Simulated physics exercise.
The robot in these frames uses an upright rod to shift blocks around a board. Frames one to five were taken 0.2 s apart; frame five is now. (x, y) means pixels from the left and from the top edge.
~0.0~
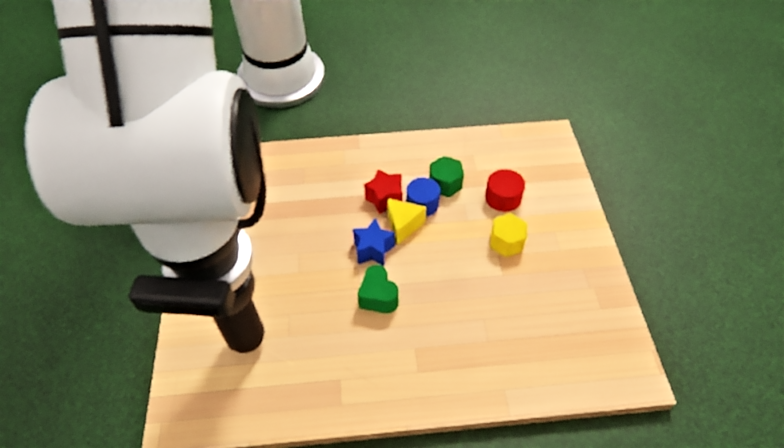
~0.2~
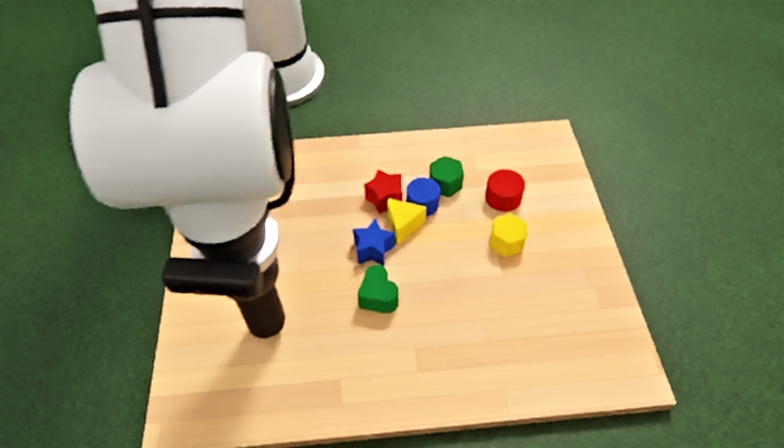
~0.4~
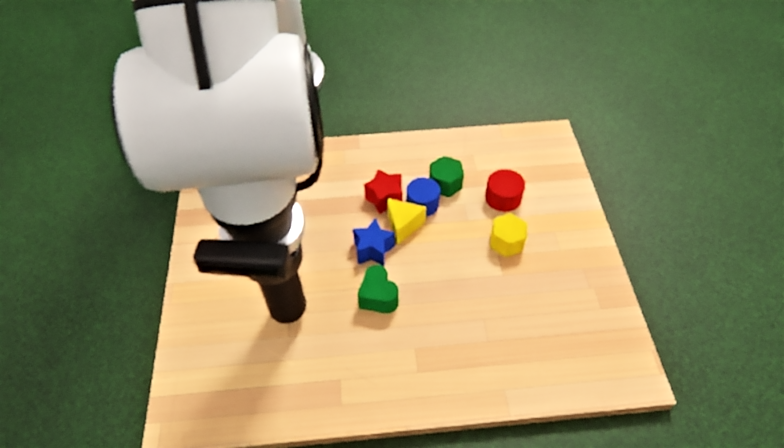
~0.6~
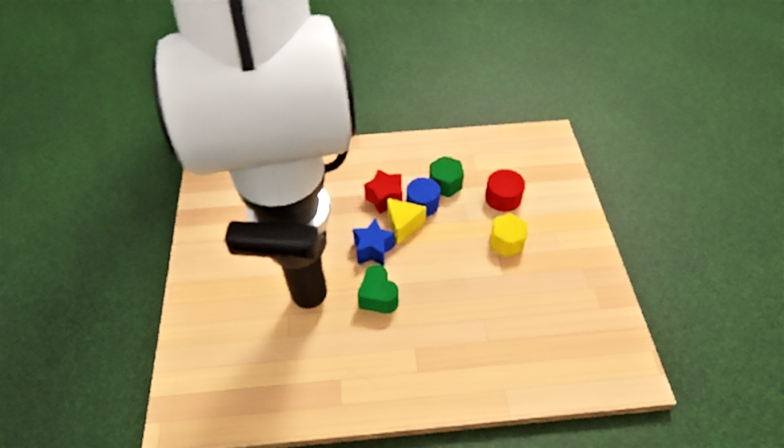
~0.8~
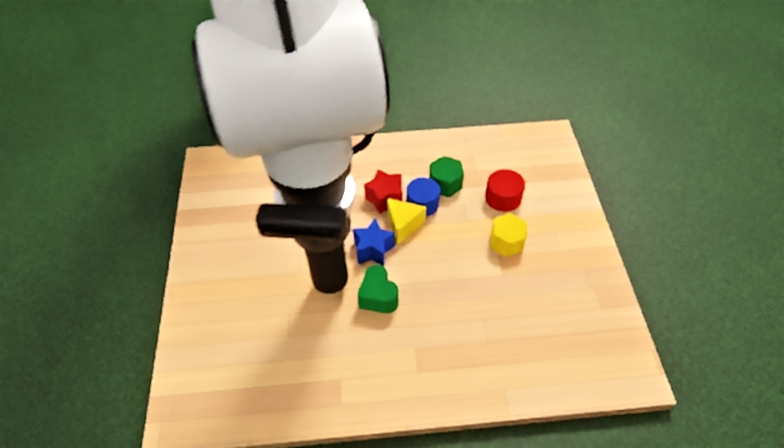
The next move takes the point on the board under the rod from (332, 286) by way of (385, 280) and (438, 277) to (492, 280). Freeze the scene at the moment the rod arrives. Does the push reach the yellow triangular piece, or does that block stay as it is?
It barely shifts, if at all.
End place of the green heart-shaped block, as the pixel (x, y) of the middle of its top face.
At roughly (414, 296).
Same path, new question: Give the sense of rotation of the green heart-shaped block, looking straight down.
From the top, the block rotates clockwise.
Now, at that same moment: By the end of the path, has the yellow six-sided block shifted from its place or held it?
That block is not shifted.
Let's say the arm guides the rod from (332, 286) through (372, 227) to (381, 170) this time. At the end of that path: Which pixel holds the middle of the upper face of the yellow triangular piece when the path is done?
It should be at (443, 212) by then.
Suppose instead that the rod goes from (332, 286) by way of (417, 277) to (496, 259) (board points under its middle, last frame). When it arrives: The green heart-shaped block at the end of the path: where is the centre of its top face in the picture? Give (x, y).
The middle of the upper face of the green heart-shaped block will lie at about (413, 296) in the picture.
The first path, step by step. One third of the way, rod (385, 273); green heart-shaped block (406, 292), turned 45° clockwise.
Two thirds of the way, rod (439, 270); green heart-shaped block (414, 296), turned 65° clockwise.
At the end, rod (493, 273); green heart-shaped block (414, 296), turned 65° clockwise; yellow triangular piece not moved; yellow six-sided block not moved.
